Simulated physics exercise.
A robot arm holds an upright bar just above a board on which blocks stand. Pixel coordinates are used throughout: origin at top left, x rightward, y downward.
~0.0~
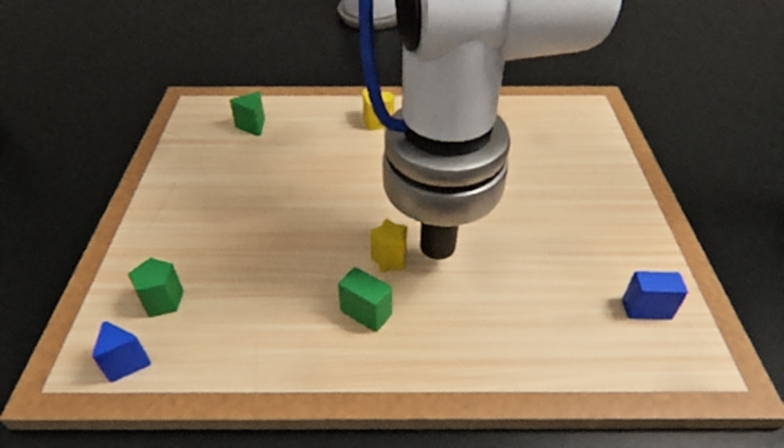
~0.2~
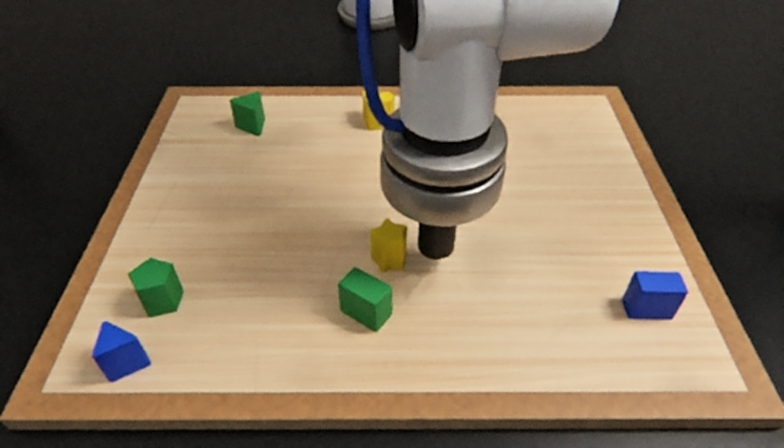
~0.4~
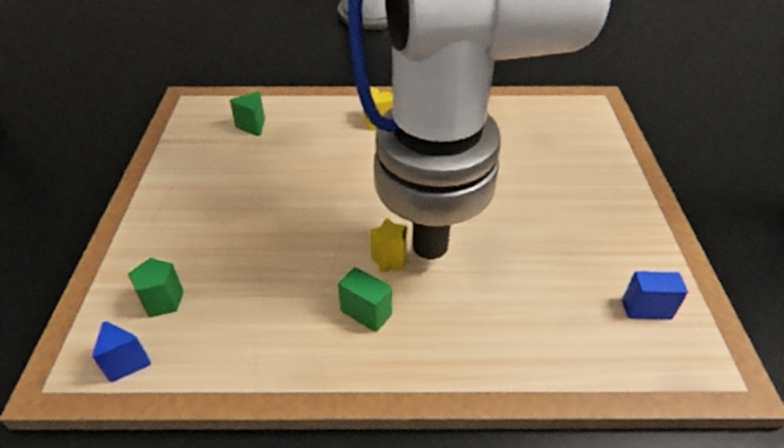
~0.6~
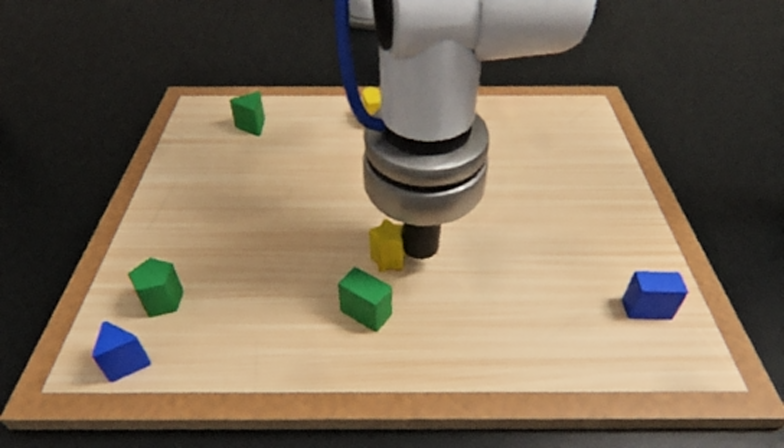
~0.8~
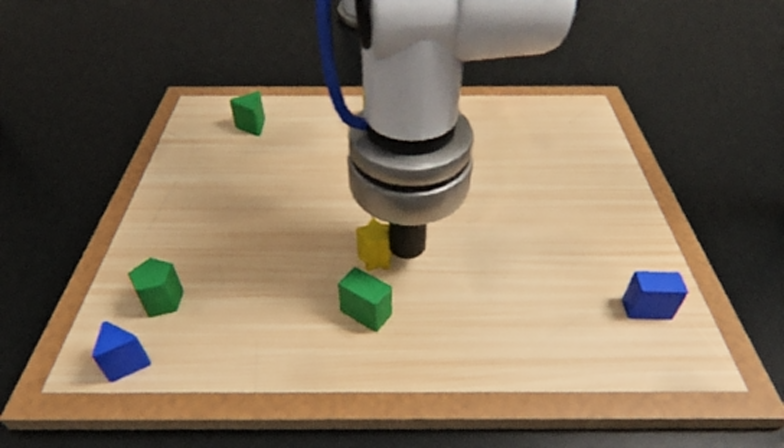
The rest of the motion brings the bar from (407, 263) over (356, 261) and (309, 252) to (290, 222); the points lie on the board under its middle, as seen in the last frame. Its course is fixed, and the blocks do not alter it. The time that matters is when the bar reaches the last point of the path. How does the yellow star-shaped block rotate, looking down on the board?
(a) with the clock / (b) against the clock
The answer is b.
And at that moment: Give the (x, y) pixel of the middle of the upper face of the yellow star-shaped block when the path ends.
The middle of the upper face of the yellow star-shaped block will lie at about (259, 211) in the picture.
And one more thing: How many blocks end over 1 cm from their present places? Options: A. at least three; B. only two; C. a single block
I'll go with C - a single block.
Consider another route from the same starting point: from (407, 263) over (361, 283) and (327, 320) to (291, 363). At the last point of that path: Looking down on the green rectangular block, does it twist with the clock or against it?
Seen from above, its turn is counter-clockwise.
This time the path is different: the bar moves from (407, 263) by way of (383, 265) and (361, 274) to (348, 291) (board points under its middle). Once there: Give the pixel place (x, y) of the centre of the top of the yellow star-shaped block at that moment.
It should be at (329, 235) by then.
What follows on the original path. One third of the way, bar at (354, 244); yellow star-shaped block at (322, 227).
Two thirds of the way, bar at (306, 235); yellow star-shaped block at (273, 220).
At the end, bar at (287, 205); green rectangular block in place; yellow star-shaped block at (259, 211), turned 50° anticlockwise.
